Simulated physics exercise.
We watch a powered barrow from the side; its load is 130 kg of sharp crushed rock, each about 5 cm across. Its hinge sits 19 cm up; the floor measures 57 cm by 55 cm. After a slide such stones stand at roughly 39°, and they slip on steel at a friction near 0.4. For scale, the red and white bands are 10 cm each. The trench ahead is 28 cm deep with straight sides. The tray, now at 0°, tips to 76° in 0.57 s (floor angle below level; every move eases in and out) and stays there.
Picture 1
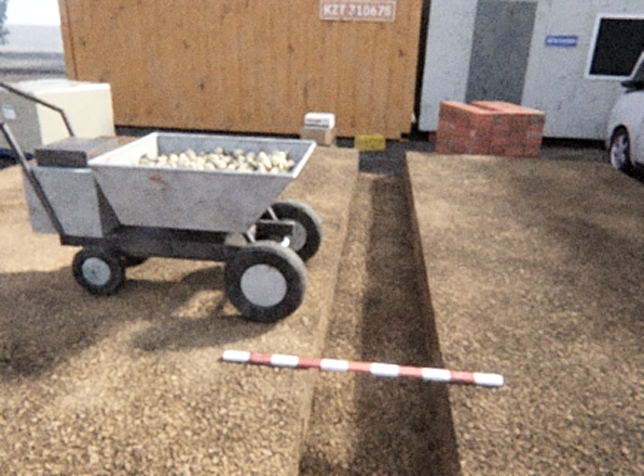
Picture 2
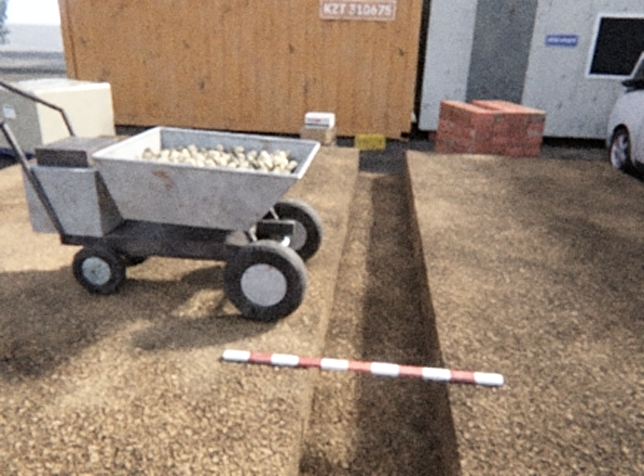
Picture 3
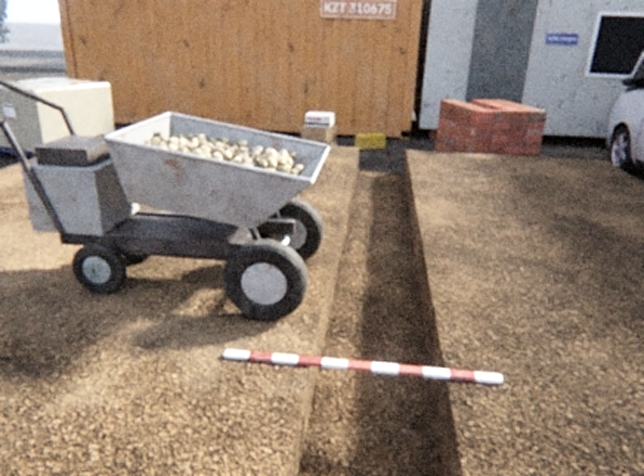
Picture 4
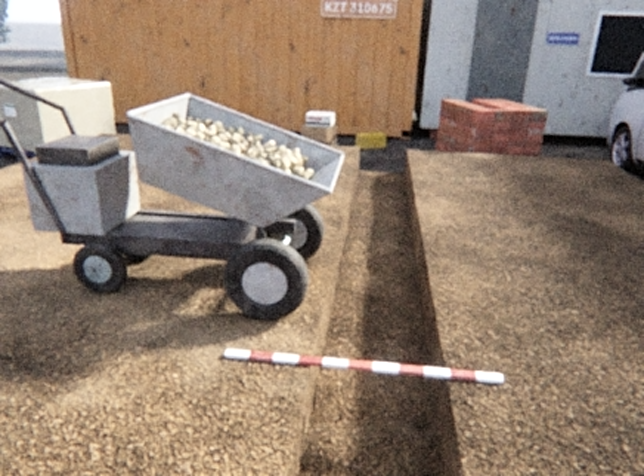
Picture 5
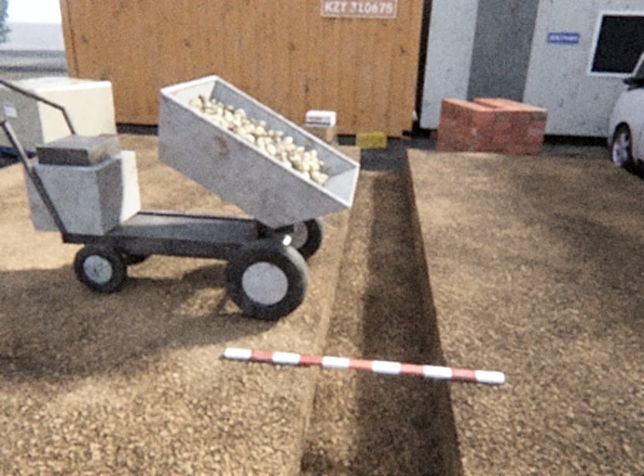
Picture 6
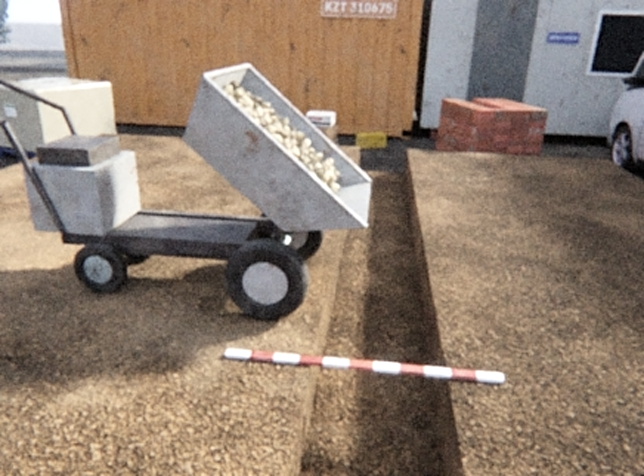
Grey powered barrow standing beside a straight-sided trench, its stone-filled tray tilting steadily up and forward to the right.
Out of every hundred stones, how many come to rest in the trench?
About 49 per cent.
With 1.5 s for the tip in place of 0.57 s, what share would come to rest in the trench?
In that case some 85 per cent.
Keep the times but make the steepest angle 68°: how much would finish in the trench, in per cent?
In that case some 45 per cent.
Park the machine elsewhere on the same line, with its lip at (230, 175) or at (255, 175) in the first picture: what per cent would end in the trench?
First some 90, then 80 per cent.
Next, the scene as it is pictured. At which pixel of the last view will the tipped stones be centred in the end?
Near (442, 296).
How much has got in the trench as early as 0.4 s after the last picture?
About 30 per cent by then.
Then, 0.1 s after the last picture the floor is at 65°, 100 % in the tray; the foremost stones are at (370, 221).
Then, 0.4 s after the last picture the floor is at 76°, 62 % in the tray, 29 % in the trench, 10 % past the trench; the foremost stones are at (460, 297).
Then, 0.7 s after the last picture the floor is at 76°, 5 % in the tray, 42 % in the trench, 53 % past the trench; the foremost stones are past the picture's edge.
Then, 2.7 s after the last picture the floor is at 76°, 0 % in the tray, 49 % in the trench, 51 % past the trench; the foremost stones are past the picture's edge.
